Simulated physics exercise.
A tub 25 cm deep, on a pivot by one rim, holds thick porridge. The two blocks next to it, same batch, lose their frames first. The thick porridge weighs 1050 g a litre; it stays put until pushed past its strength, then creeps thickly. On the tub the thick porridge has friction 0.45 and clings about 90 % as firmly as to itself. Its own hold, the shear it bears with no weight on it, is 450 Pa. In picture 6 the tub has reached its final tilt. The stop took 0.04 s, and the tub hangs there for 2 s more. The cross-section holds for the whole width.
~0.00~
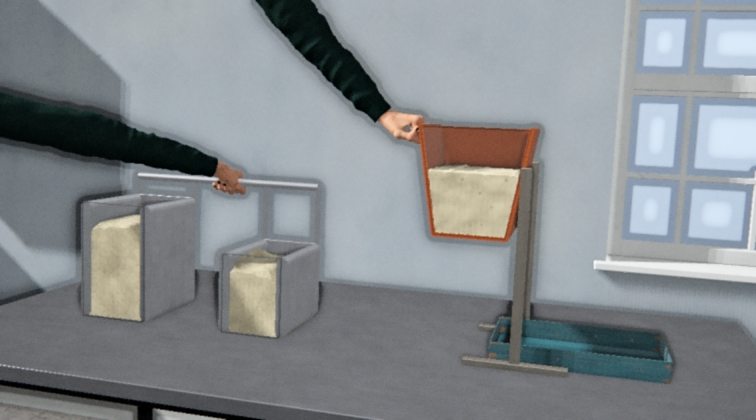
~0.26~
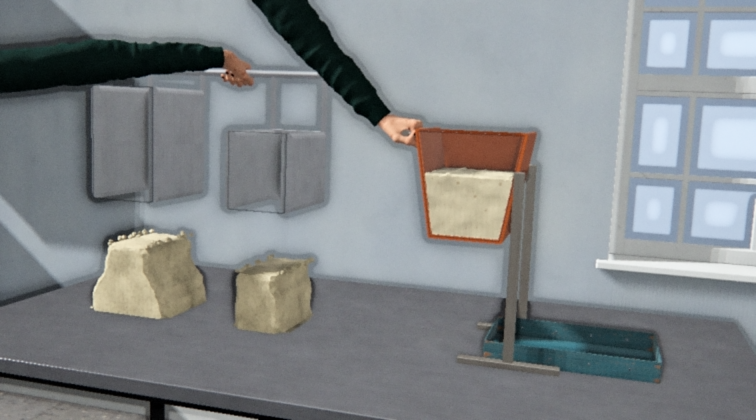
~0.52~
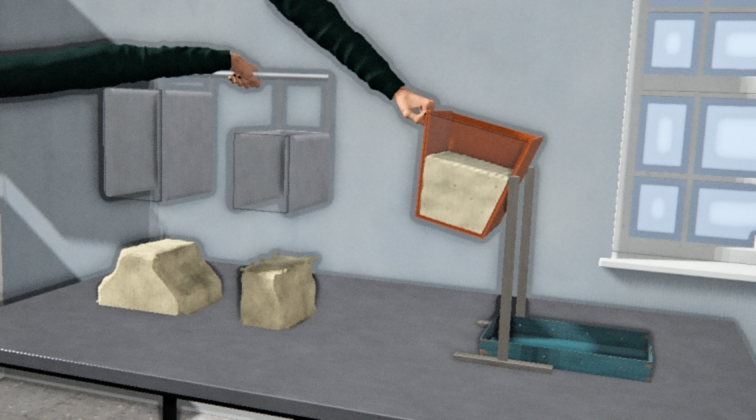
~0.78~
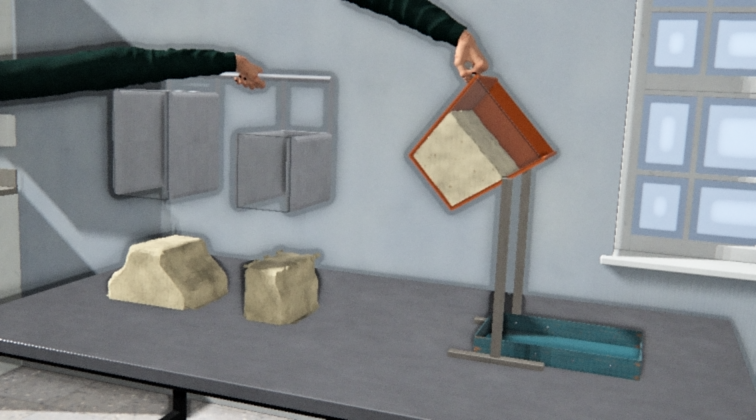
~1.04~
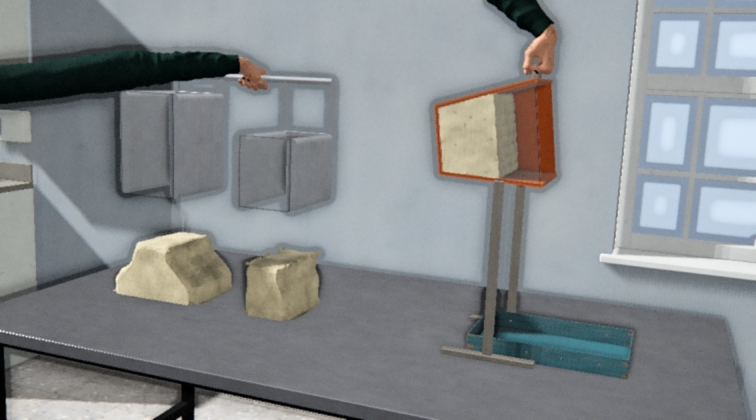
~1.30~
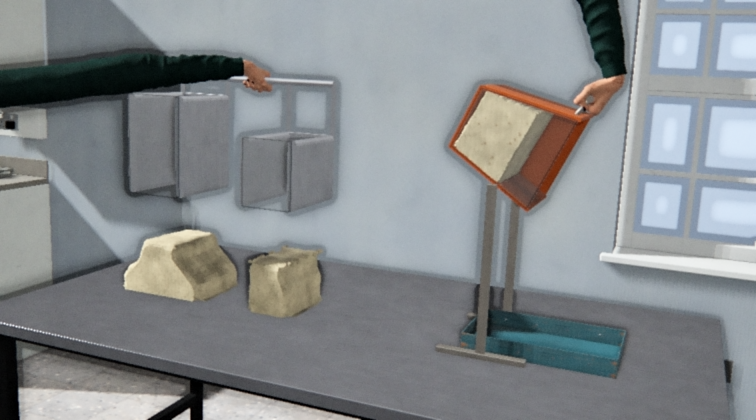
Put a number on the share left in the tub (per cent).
The share left in the tub is near 0 %.
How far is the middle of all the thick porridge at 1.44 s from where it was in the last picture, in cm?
About 8 cm.
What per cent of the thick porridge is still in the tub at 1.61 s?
About 30 %.
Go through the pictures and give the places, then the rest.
In the first frame, handle-side rim at (423, 125), tilt 0 degrees; highest point of the thick porridge at (450, 171); test blocks 26 cm, 17 cm high (left to right).
In the second frame, handle-side rim at (419, 130), tilt 0 degrees; highest point of the thick porridge at (446, 174); test blocks 20 cm, 16 cm high (left to right).
In the third frame, handle-side rim at (430, 113), tilt 13 degrees; highest point of the thick porridge at (431, 157); test blocks 17 cm, 16 cm high (left to right).
In the fourth frame, handle-side rim at (478, 78), tilt 48 degrees; highest point of the thick porridge at (453, 115); test blocks 17 cm, 16 cm high (left to right).
In the fifth frame, handle-side rim at (536, 82), tilt 83 degrees; highest point of the thick porridge at (489, 95); test blocks 17 cm, 16 cm high (left to right).
In the sixth frame, handle-side rim at (578, 122), tilt 115 degrees; highest point of the thick porridge at (485, 93); test blocks 17 cm, 16 cm high (left to right).
By 1.44 s, the tub is at 115 degrees and holds 100 %.
By 1.61 s, the tub is at 115 degrees and holds 29 %.
By 1.78 s, the tub is at 115 degrees and holds 0 %.
By 1.95 s, the tub is at 115 degrees and holds 0 %.
By 3.30 s, at the end, the tub is at 115 degrees and holds 0 %.
